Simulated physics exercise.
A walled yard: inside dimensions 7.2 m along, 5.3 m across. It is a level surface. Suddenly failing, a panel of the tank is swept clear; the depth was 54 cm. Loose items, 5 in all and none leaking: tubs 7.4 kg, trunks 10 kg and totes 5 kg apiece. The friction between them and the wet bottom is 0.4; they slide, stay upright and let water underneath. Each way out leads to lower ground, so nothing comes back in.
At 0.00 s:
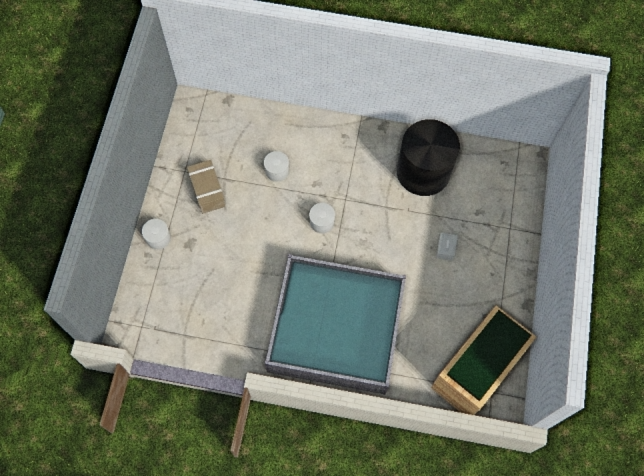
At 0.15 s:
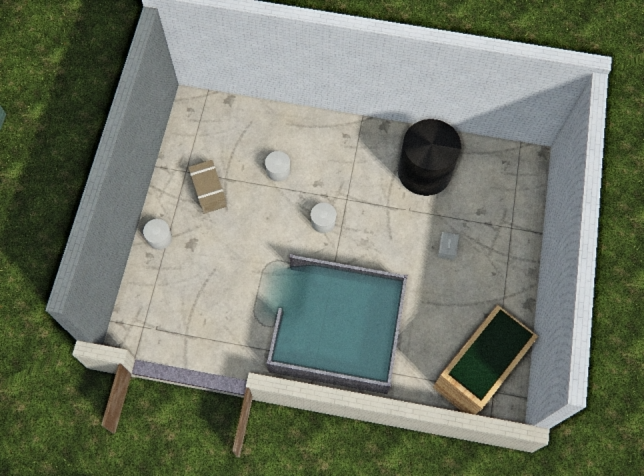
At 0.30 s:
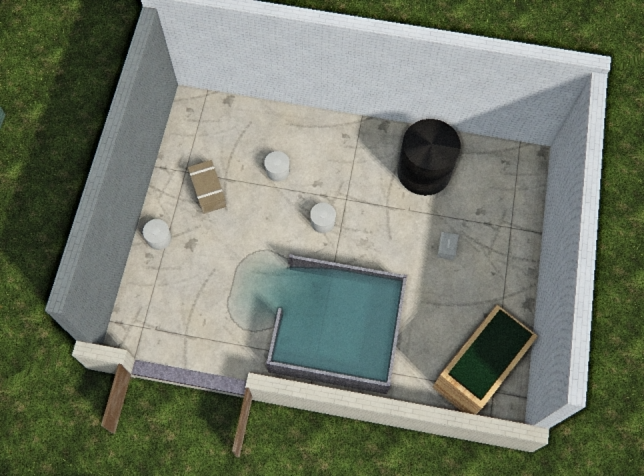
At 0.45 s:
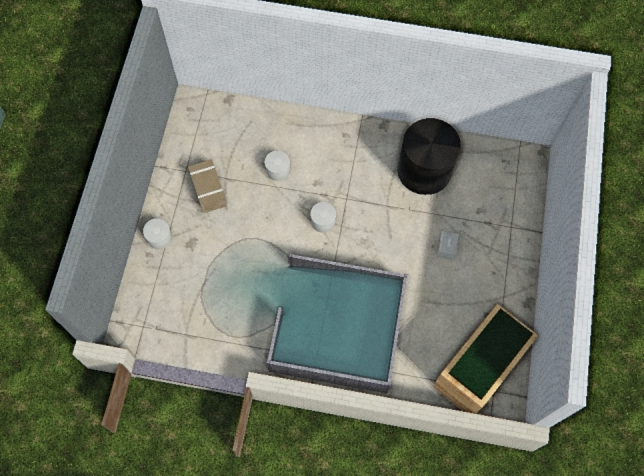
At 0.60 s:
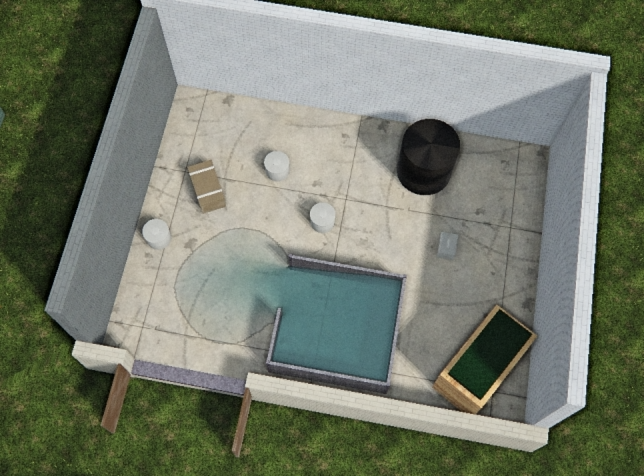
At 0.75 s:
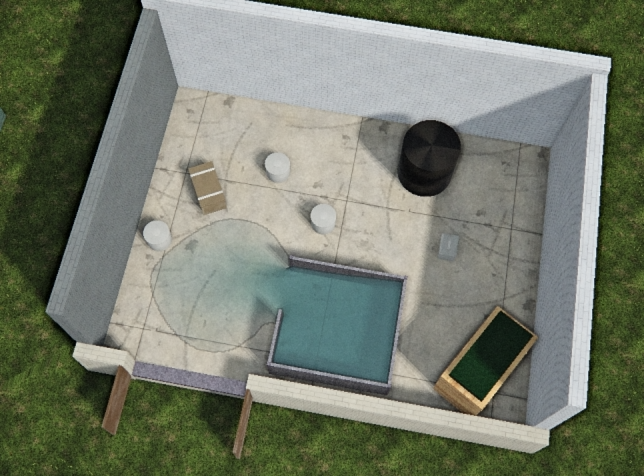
In a walled concrete yard seen from above, a square pool of blue-green water sits among scattered objects. A gap opens at the upper part of its left side, and water pours out leftward, spreading in a thin, widening rounded sheet across the floor, while the surrounding objects stay in place.
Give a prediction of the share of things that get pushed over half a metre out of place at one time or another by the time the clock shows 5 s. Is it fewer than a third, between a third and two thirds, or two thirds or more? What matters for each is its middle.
Within the middle third.
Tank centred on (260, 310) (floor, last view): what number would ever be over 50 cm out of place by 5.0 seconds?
Then 1.
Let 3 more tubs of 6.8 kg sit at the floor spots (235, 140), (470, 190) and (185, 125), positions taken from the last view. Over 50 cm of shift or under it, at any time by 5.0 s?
In order: Beyond it, within it, beyond it.
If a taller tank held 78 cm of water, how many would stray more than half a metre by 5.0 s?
So the tally would be 2.
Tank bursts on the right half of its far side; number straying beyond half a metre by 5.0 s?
Then 1.
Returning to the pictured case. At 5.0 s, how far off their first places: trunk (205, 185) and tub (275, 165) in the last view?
Shifts in order: 150 cm; 0 cm.
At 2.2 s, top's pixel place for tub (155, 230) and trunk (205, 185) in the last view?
Somewhere around (158, 194) and (183, 133).
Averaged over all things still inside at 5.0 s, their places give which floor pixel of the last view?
Near (303, 181).
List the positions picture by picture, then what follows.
The first frame shows a tub at (276, 162), on the bottom; a trunk at (205, 182), on the bottom; water covers 3.4 m2; 0 of 5 have shifted.
The second frame shows a tub at (278, 162) rests on the ground; a trunk at (207, 182), on the bottom; water covers 3.9 m2; 0 of 5 have shifted.
The third frame shows a tub at (277, 162) rests on the ground; a trunk at (206, 182) rests on the ground; 4.6 m2 under water; 0 of 5 have shifted.
The fourth frame shows a tub at (277, 162) rests on the ground; a trunk at (206, 182), on the bottom; water covers 5.4 m2; 0 of 5 have shifted.
The fifth frame shows a tub at (277, 162), on the bottom; a trunk at (206, 182), on the bottom; 6.4 m2 under water; 0 of 5 have shifted.
The sixth frame shows a tub at (277, 164) rests on the ground; a trunk at (206, 184), on the bottom; 7.6 m2 under water; 0 of 5 have shifted.
After 1.1 s 0 of 5 are over 50 cm from their spots; 0 afloat.
After 2.2 s 2 of 5 are over 50 cm from their spots; 1 afloat.
After 3.5 s 2 of 5 are over 50 cm from their spots; 2 afloat.
After 5.0 s 2 of 5 are over 50 cm from their spots, and 2 have been at some point; 2 afloat.
